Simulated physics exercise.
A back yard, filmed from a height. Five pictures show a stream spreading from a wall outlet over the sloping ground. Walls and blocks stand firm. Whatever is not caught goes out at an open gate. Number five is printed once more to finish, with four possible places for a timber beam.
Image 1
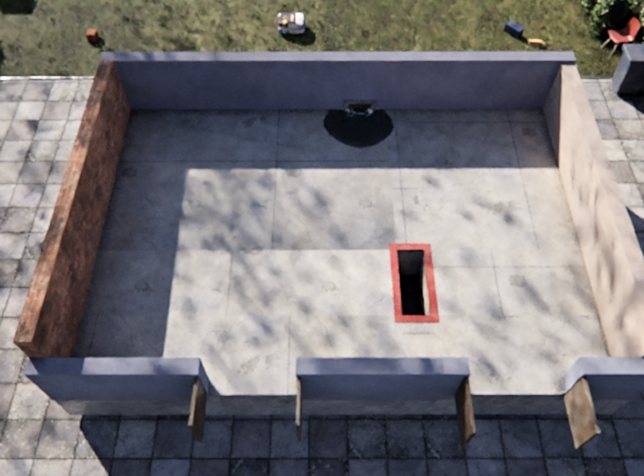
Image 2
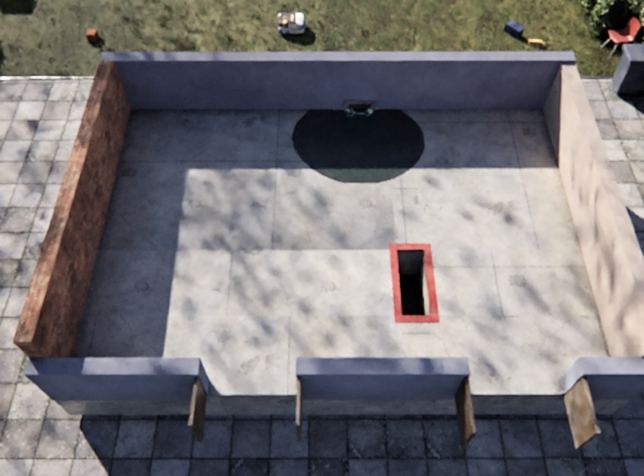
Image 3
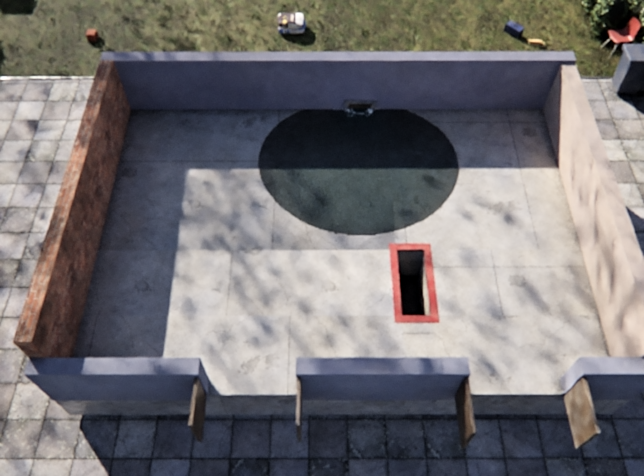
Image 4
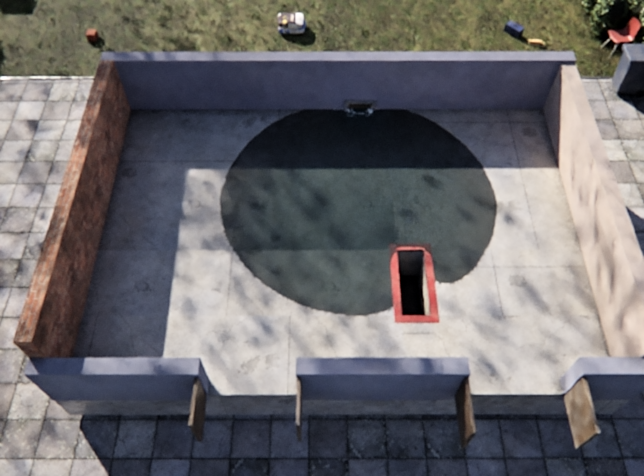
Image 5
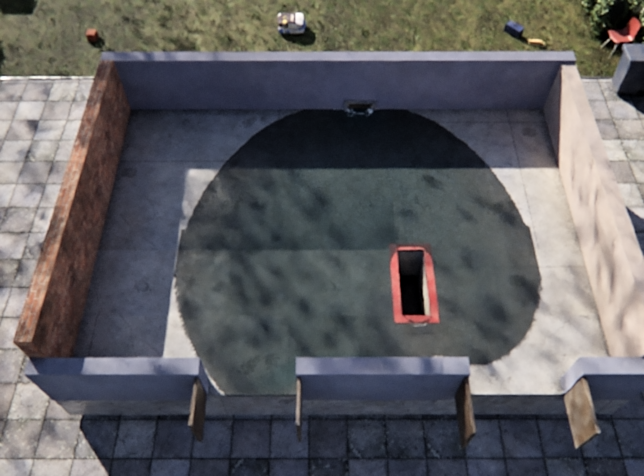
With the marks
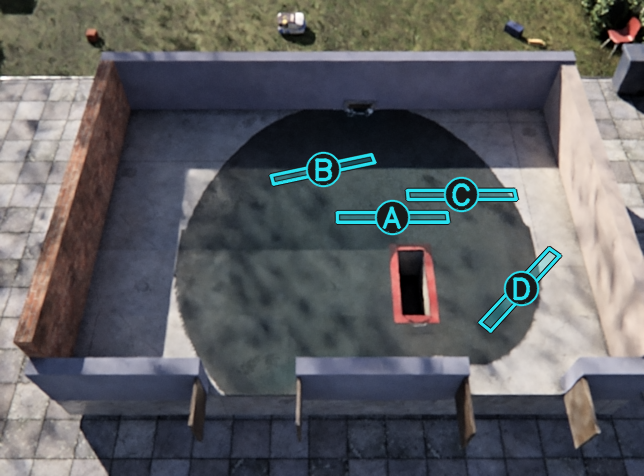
A dark patch of water spread across the pale floor of a walled yard from an opening in the back wall, growing wider until it surrounded the red-edged pit and reached the front wall.
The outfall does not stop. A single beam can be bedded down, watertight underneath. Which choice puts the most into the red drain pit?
Spot D.
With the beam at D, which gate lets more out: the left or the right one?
The left one.
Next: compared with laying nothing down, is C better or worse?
It is worse.
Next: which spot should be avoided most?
Here it is spot A.
In cyan, A from (337, 217) to (447, 217); B from (272, 179) to (373, 158); C from (407, 194) to (515, 194); D from (485, 326) to (554, 252).
If A is chosen, about 2 % of the stream goes into the red drain pit, about 96 % out by the gates.
If B is chosen, about 17 % of the stream goes into the red drain pit, about 82 % out by the gates.
If C is chosen, about 18 % of the stream goes into the red drain pit, about 81 % out by the gates.
If D is chosen, about 29 % of the stream goes into the red drain pit, about 69 % out by the gates.
